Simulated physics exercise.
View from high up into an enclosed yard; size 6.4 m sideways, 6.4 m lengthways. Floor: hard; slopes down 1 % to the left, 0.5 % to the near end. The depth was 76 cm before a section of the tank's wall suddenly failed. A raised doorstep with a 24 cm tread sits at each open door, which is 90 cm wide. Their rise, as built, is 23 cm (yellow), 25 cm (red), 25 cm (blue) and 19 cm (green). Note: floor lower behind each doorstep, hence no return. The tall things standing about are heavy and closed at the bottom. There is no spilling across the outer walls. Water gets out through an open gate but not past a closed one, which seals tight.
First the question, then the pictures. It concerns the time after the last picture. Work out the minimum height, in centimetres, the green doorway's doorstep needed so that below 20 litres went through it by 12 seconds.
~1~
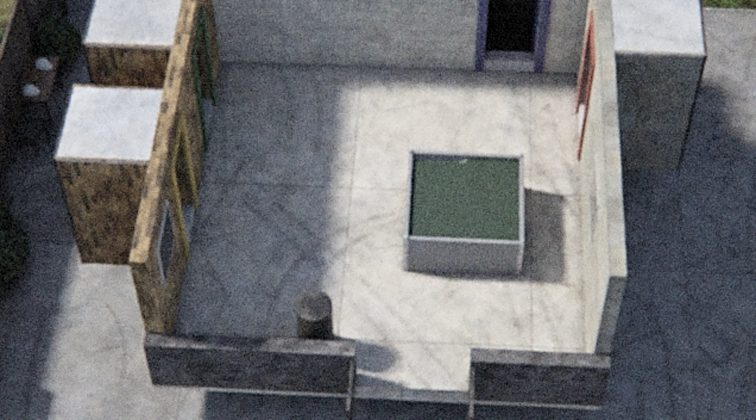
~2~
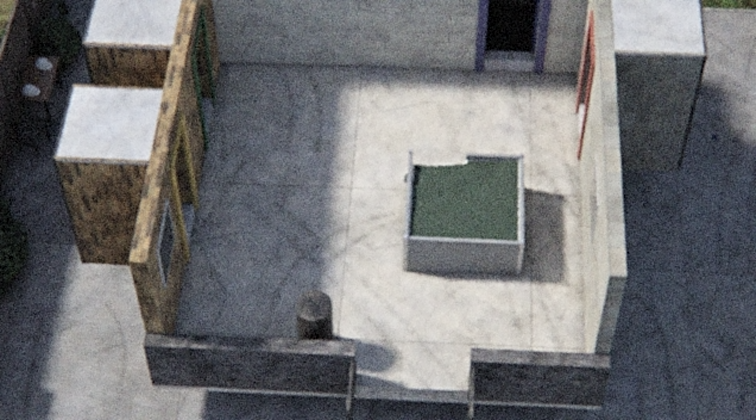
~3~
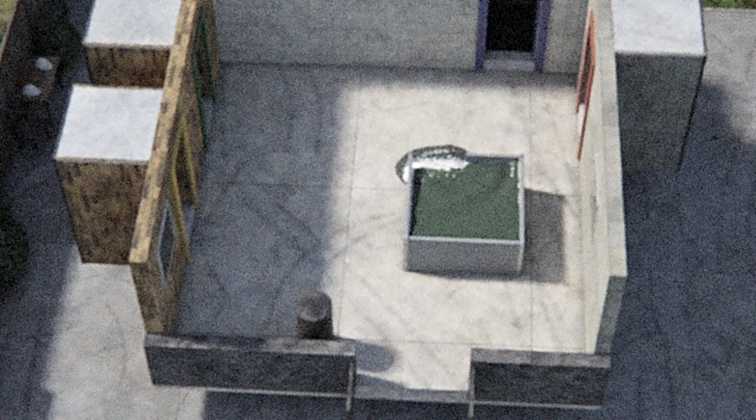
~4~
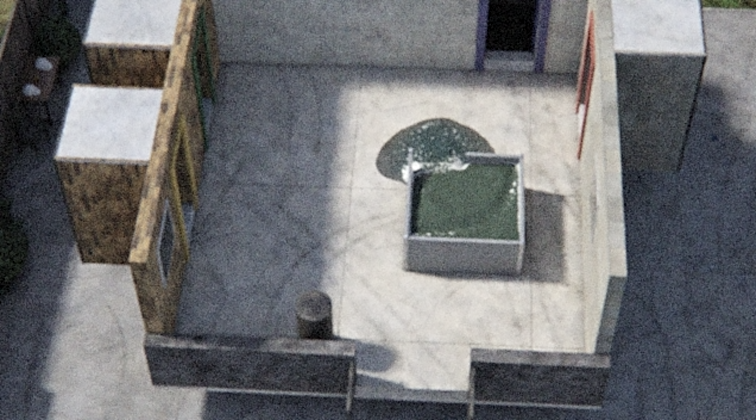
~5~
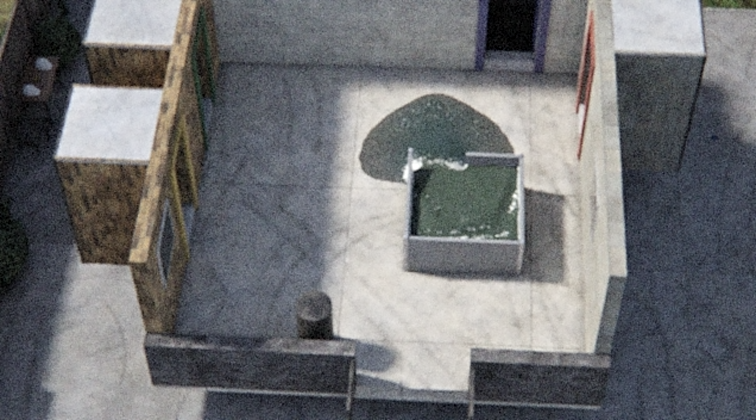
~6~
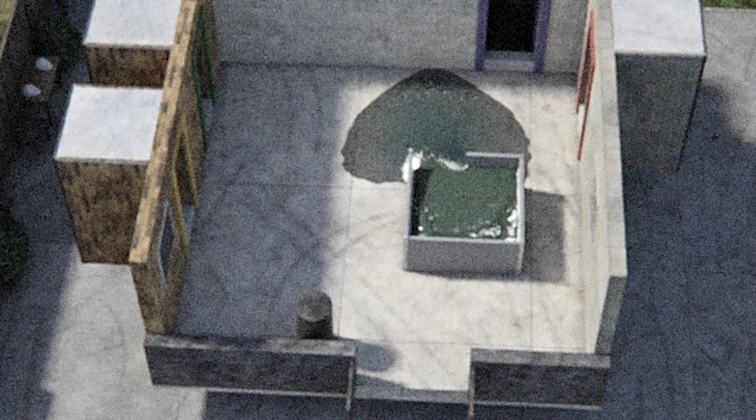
The minimum is roughly 12 cm.
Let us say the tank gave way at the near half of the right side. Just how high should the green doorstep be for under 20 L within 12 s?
Some 7.5 cm.
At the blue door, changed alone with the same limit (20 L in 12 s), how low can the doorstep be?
At blue, roughly 16 cm.
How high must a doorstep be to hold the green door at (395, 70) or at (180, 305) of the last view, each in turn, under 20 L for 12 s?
Around 24 and 8.0 cm respectively.
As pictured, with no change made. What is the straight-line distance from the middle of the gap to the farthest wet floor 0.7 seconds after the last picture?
Around 3.6 m out.
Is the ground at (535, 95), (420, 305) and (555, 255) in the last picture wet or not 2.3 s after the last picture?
In order: Soaked, untouched, untouched.
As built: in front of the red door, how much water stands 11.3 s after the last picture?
Some 2.5 centimetres.
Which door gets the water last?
Yellow.
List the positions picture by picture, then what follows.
The first picture shows still water, 76 cm deep, in the tank at (465, 199); the green door at (204, 85) is dry.
In the second picture, the front is at a hidden place, 0.3 m from the gap on the far side; 0.2 m2 of floor is wet, 76 cm left at the back.
In the third picture, water pours out on the far side and has run 0.8 m, to (437, 149); about 12 cm deep outside, 76 cm at the back.
In the fourth picture, the gap is on the far side, the front 1.4 m out at (428, 122); the back of the tank holds 74 cm.
In the fifth picture, water pours out on the far side and has run 2.0 m, to (436, 97); about 5 cm deep outside, 66 cm at the back.
In the sixth picture, the front is at (424, 74), 2.6 m from the gap on the far side; 5.4 m2 of floor is wet, 64 cm left at the back; the green door at (204, 85), 4.2 m from the gap, is still 2.5 m from the nearest water.
Then, 0.7 s after the last picture water covers 25 % of the floor, deepest (40 cm) near (436, 182); it has not reached the green door.
Then, 2.3 s after the last picture water covers 35 % of the floor, deepest (28 cm) near (231, 65); 14 cm at the green door, 0 litres in over its 19 cm doorstep.
Then, 11.3 s after the last picture water covers 95 % of the floor, deepest (12 cm) near (170, 364); 8 cm at the green door, 0 litres in over its 19 cm doorstep.
At the green door as built, the water peaked near 16 cm, 2.9 s after the last picture.
Run again over the same 12 s with other heights there, 43 litres in over 10 cm, 11 litres over 13.5 cm. The limit of 20 litres is kept from about 12 cm up.
